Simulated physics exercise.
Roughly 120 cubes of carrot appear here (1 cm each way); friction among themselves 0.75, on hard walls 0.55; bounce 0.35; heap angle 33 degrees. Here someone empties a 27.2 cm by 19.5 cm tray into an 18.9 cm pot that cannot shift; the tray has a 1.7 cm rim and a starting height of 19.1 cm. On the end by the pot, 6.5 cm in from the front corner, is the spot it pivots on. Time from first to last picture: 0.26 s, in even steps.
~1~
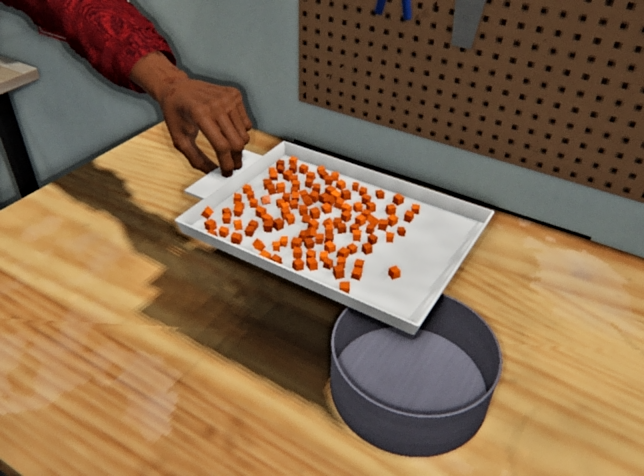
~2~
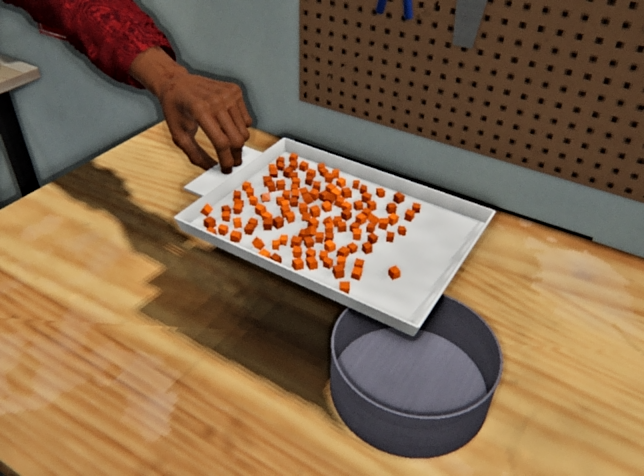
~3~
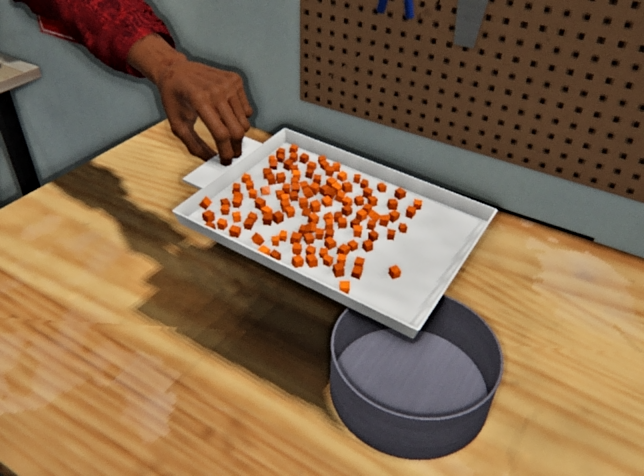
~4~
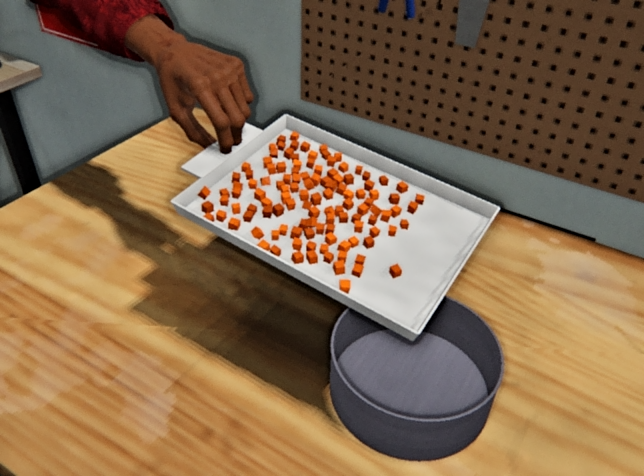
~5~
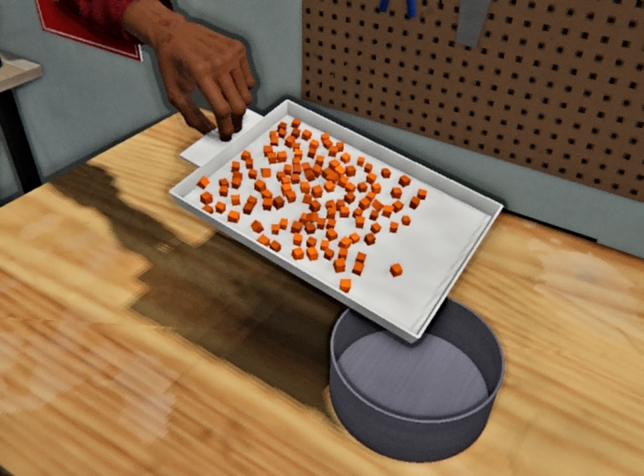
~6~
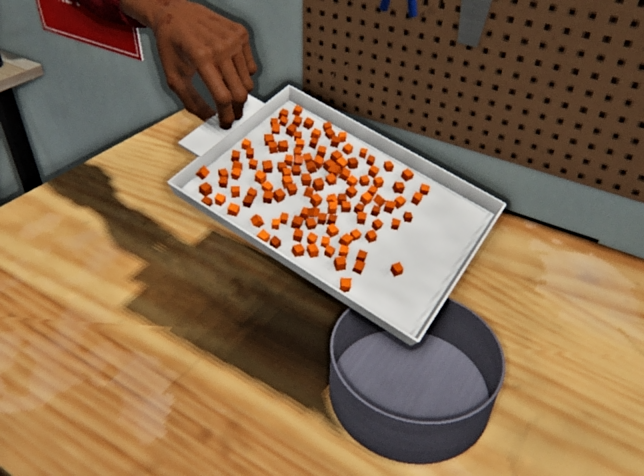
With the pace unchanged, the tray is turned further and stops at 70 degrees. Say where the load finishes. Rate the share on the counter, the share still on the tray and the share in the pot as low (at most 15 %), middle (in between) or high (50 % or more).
Counter - high; tray - middle; pot - low.
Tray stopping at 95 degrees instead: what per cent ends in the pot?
Result: Close to 20 %.
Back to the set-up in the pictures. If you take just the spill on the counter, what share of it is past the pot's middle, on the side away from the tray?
Near 90 in a hundred.
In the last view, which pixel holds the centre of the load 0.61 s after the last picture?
Somewhere about (408, 301) in the last view.
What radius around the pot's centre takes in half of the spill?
Distance: Around 20 cm.
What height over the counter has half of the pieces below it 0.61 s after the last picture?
Some 22 cm above the counter.
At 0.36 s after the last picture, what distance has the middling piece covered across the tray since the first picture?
By then it sits near 2 cm from where it began.
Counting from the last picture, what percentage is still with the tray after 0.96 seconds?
Around 35 percent.
Then, 0.36 s after the last picture, tilt 41 degrees; the tray holds 100 %, the pot 0 %.
Then, 0.61 s after the last picture, tilt 60 degrees; the tray holds 90 %, the pot 0 %.
Then, 0.96 s after the last picture, tilt 70 degrees; the tray holds 35 %, the pot 5 %.
In the end, counter 65 %, tray 30 %, pot 5 %.
